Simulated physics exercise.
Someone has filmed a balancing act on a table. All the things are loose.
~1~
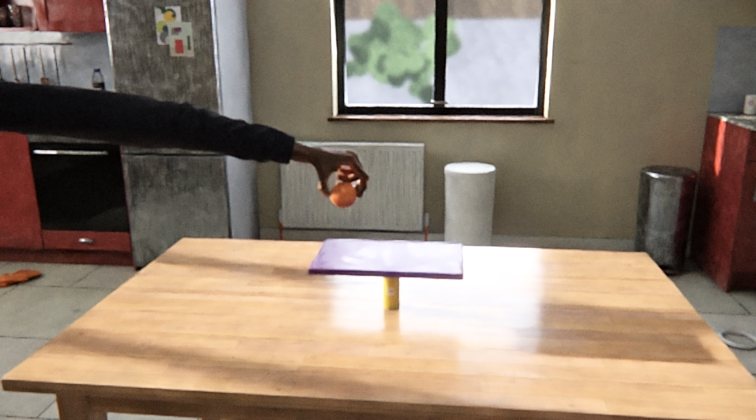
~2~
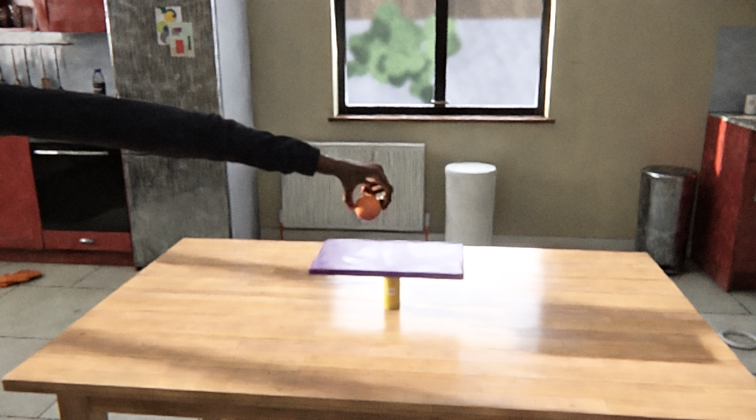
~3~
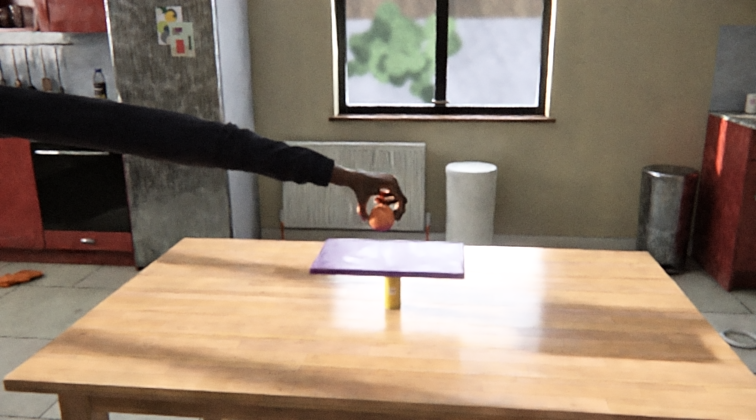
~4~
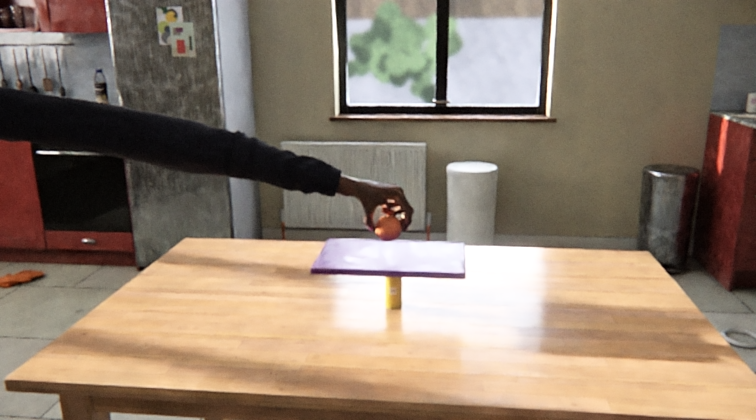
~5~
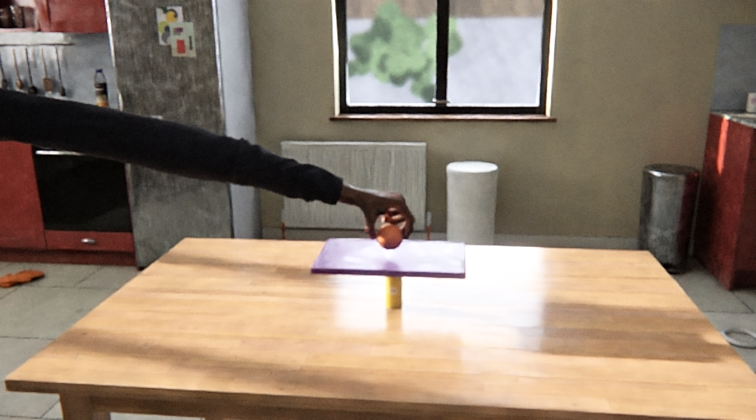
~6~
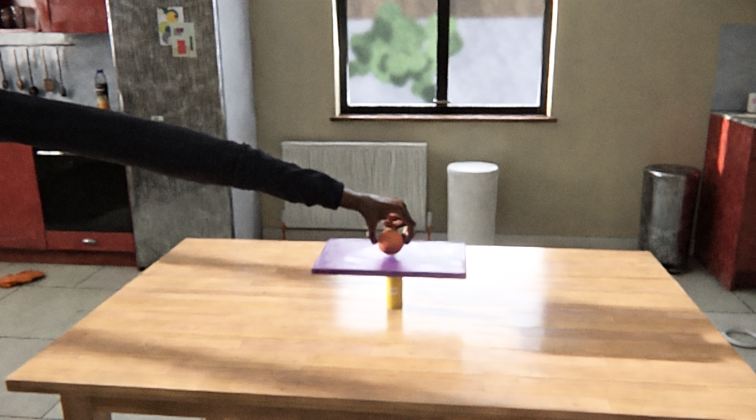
A hand lowers an orange tomato onto a purple board balanced on a yellow shaker.
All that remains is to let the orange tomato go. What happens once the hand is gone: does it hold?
Here the stack stays up.
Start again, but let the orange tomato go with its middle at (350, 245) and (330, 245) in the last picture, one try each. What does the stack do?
First, it comes apart; second, it loses its balance.
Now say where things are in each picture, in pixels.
Still above its spot; orange tomato (343, 195); yellow shaker (392, 284), in the first frame.
Still above its spot; orange tomato (368, 207); yellow shaker (392, 284), in the second frame.
Still above its spot; orange tomato (382, 218); yellow shaker (393, 284), in the third frame.
Still above its spot; orange tomato (388, 228); yellow shaker (394, 284), in the fourth frame.
Still above its spot; orange tomato (390, 237); yellow shaker (394, 284), in the fifth frame.
Set down, still held; orange tomato (391, 242); yellow shaker (395, 284), in the sixth frame.
Then, 0.20 s later than the last frame, all is still.
Then, 0.60 s later than the last frame, orange tomato resting near (391, 243).
When it is over, all 3 as before. End places, in pixels of the last picture, orange tomato near (391, 243). The stack keeps its balance.
